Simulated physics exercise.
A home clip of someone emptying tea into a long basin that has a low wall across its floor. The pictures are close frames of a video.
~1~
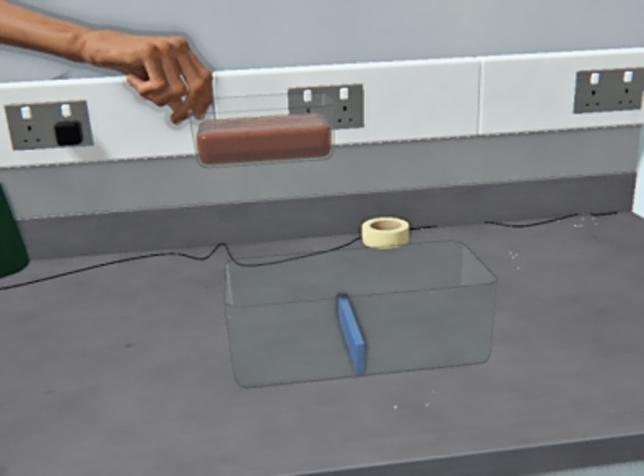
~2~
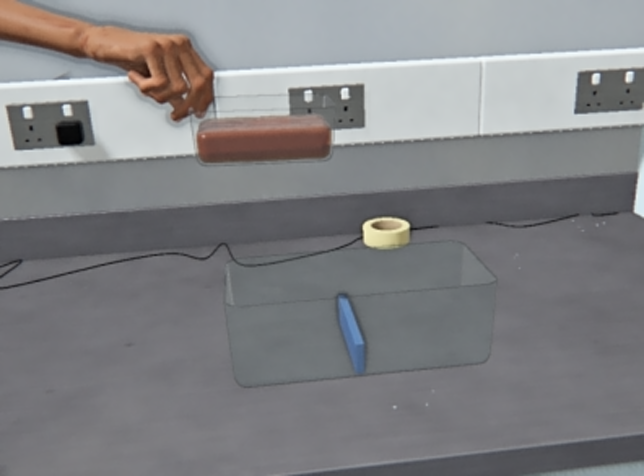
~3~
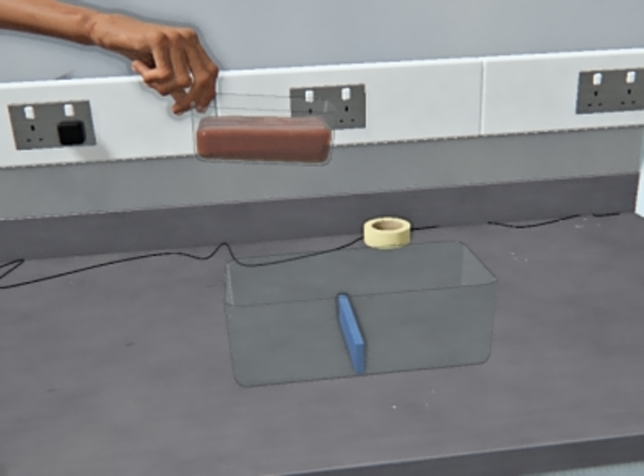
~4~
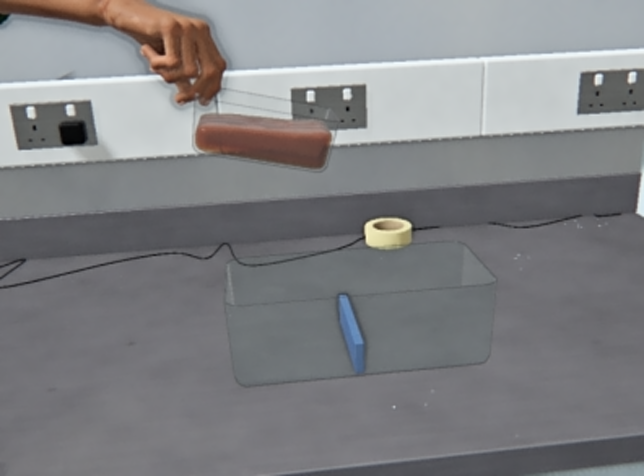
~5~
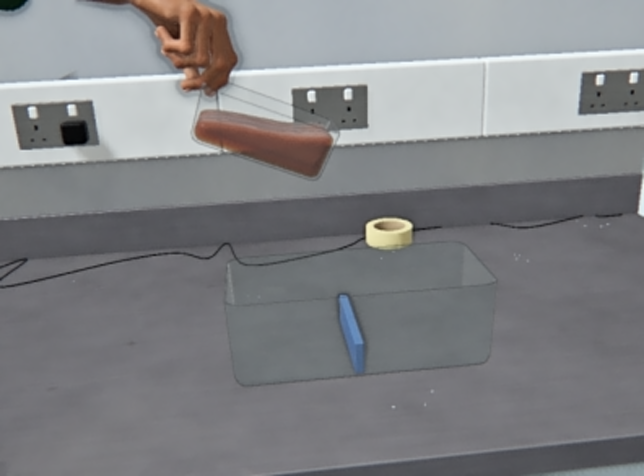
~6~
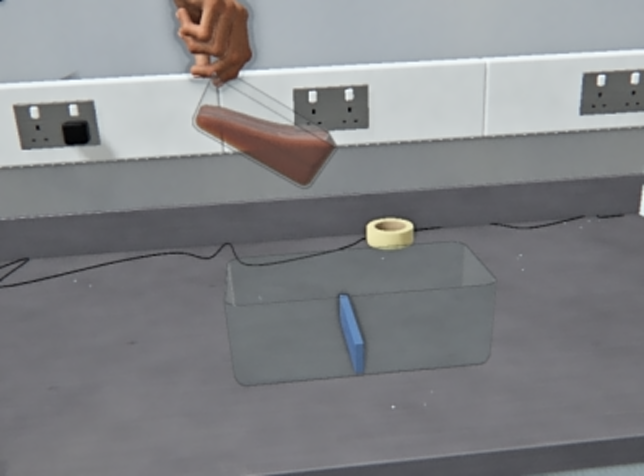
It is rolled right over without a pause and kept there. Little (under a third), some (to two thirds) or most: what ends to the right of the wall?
The share right of the wall is over two thirds.
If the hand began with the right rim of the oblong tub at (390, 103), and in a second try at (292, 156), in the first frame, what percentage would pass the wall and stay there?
About 80 and 10 per cent.
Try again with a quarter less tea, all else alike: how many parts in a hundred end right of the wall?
Near 75 %.
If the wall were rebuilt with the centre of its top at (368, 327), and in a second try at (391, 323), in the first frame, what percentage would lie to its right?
The first gives 60 %, the second 20 %.
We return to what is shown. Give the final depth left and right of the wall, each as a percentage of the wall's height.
Near 10 on the left, 40 on the right.
A moment on, the oblong tub is tipped on its side and 13 per cent is still to pour, 0 is left of the wall and 15 right of it.
Next, the oblong tub is tipped on its side and 3 per cent is still to pour, 8 is left of the wall and 81 right of it.
Then the oblong tub is tipped on its side and 0 per cent is still to pour, 16 is left of the wall and 75 right of it.
Later the oblong tub is tipped on its side and 0 per cent is still to pour, 19 is left of the wall and 76 right of it.
Finally, 19 per cent lies left of the wall, 76 right of it and 5 outside.
